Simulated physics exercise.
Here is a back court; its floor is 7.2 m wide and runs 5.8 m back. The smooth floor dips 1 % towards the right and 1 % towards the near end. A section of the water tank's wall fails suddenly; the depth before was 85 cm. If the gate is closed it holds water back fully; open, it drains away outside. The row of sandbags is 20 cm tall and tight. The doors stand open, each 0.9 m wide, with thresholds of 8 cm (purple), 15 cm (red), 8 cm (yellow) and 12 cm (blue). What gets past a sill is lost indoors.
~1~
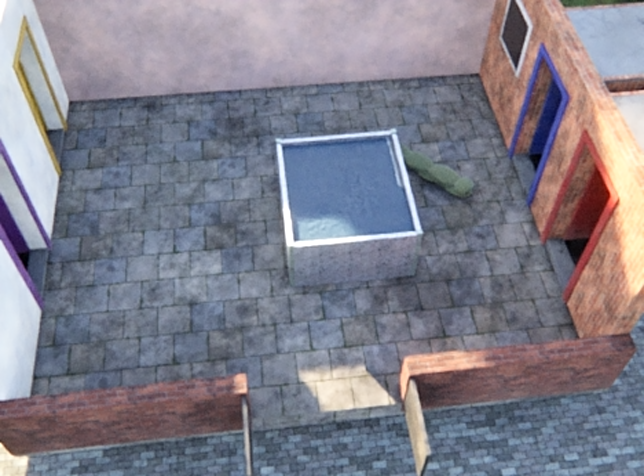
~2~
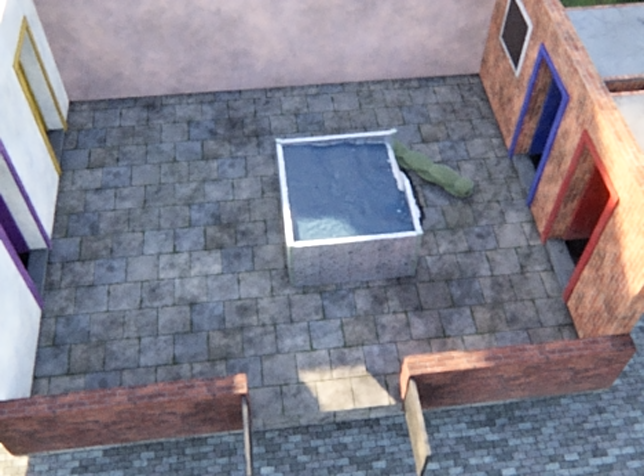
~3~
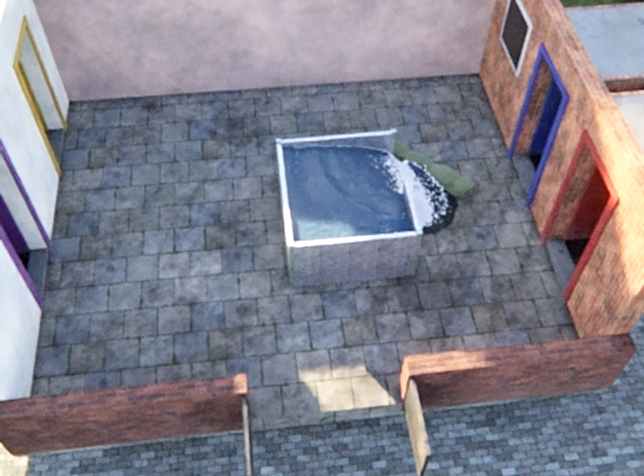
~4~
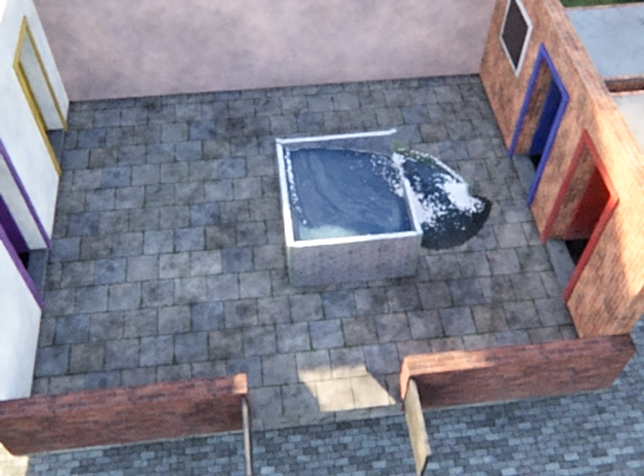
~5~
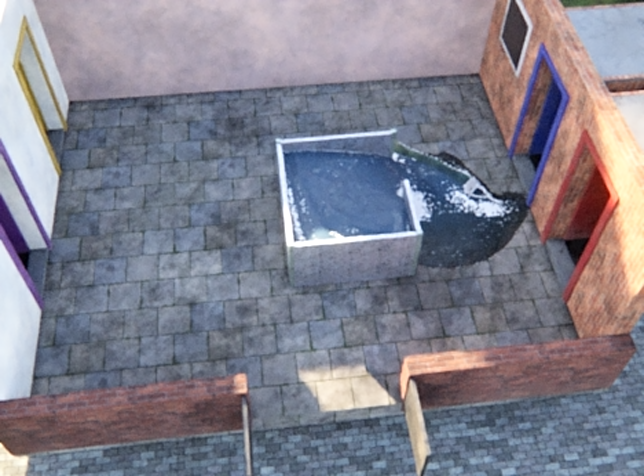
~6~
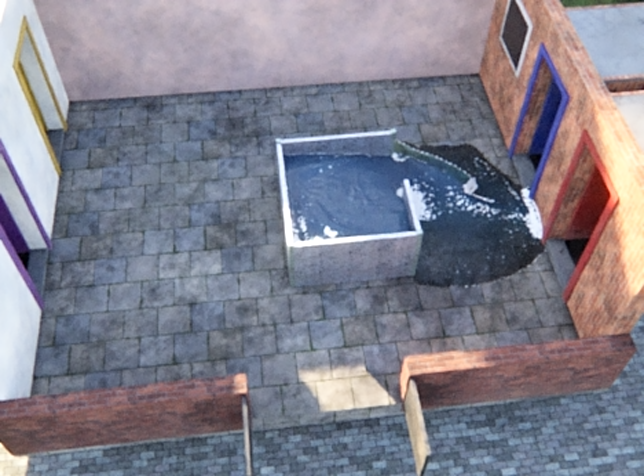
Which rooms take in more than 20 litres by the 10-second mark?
Door by door: At the purple door it does not reach the limit; at the red door it passes the limit; at the yellow door it stays under the limit; at the blue door it goes over the limit.
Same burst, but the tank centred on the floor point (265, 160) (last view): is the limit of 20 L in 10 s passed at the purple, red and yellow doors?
Against that limit: Purple below, red under, yellow under.
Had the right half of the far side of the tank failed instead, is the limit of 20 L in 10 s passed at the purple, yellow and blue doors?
Then: Purple not over, yellow over, blue under.
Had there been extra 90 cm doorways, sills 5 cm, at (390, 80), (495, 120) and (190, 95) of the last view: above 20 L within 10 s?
In that order: Under, over, not over.
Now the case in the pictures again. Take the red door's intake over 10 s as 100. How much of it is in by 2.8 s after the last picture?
Some 80 per cent by then.
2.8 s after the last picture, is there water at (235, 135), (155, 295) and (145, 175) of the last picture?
In turn: Wet, not reached, dry.
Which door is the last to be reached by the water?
The yellow one.
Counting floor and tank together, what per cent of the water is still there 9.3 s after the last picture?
About 86 per cent.
Then, 0.7 s after the last picture water covers 20 % of the floor and is deepest (52 cm) near (418, 180); purple door not reached, red door 26 cm at the sill, 9 L in, yellow door not reached, blue door 30 cm at the sill, 60 L in.
Then, 1.5 s after the last picture water covers 30 % of the floor and is deepest (46 cm) near (565, 368); purple door not reached, red door 23 cm at the sill, 39 L in, yellow door not reached, blue door 24 cm at the sill, 132 L in.
Then, 2.8 s after the last picture water covers 55 % of the floor and is deepest (31 cm) near (565, 368); purple door not reached, red door 19 cm at the sill, 62 L in, yellow door not reached, blue door 12 cm at the sill, 158 L in.
Then, 5.3 s after the last picture water covers 90 % of the floor and is deepest (21 cm) near (578, 366); purple door 8 cm at the sill, 0 L in, red door 15 cm at the sill, 75 L in, yellow door not reached, blue door 6 cm at the sill, 158 L in.
Then, 9.3 s after the last picture water covers 95 % of the floor and is deepest (14 cm) near (578, 366); purple door 6 cm at the sill, 2 L in, red door 10 cm at the sill, 76 L in, yellow door 4 cm at the sill, 0 L in, blue door 7 cm at the sill, 158 L in.
